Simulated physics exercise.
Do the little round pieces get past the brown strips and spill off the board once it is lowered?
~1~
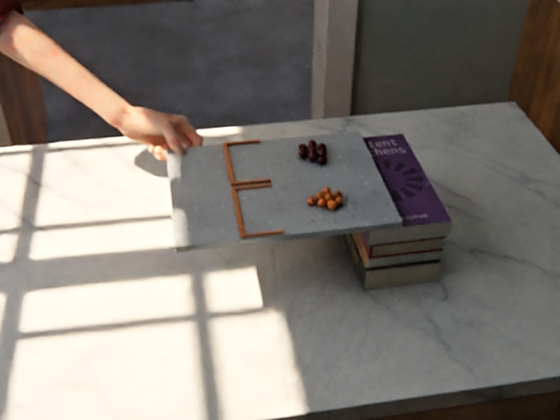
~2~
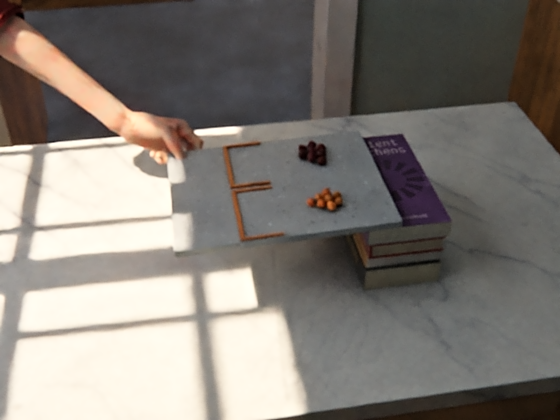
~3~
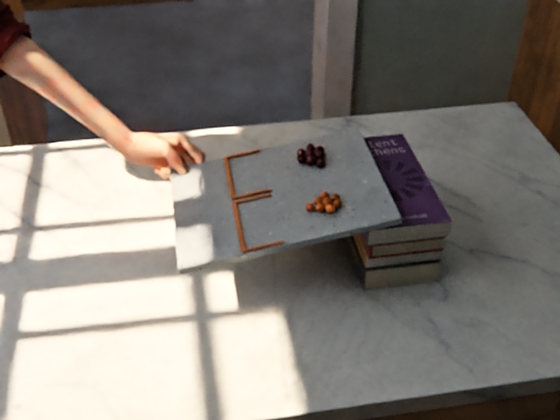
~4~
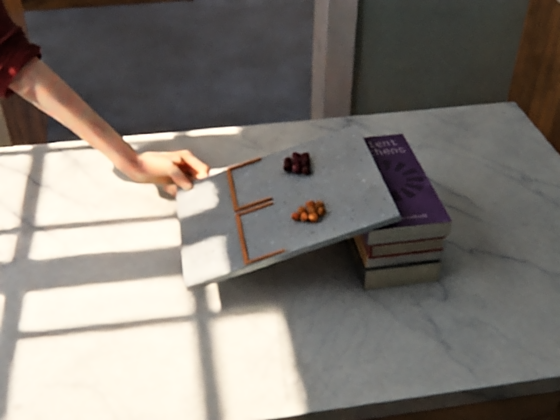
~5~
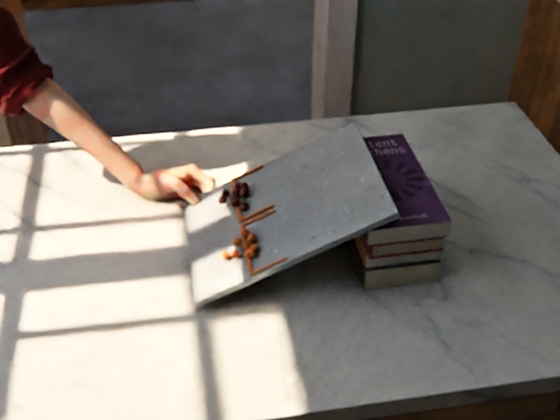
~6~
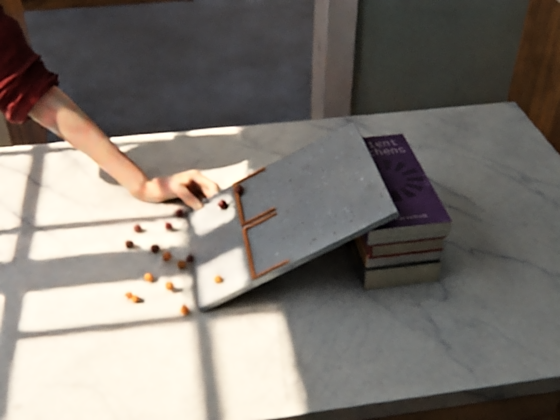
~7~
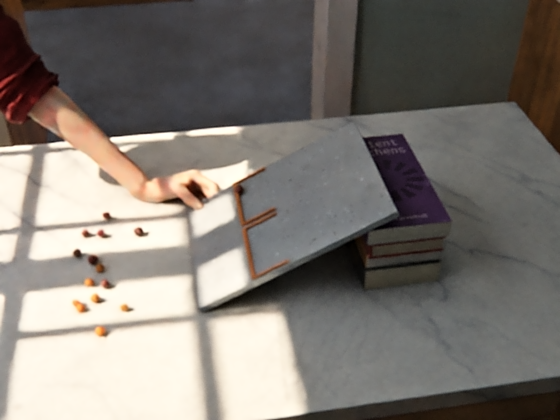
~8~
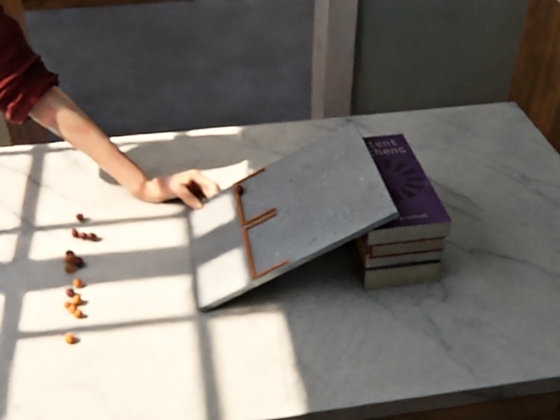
Yes, both clusters get past their strips. All of the orange-brown pieces in front go over, and most of the dark red ones at the back do too, ending up on the table.
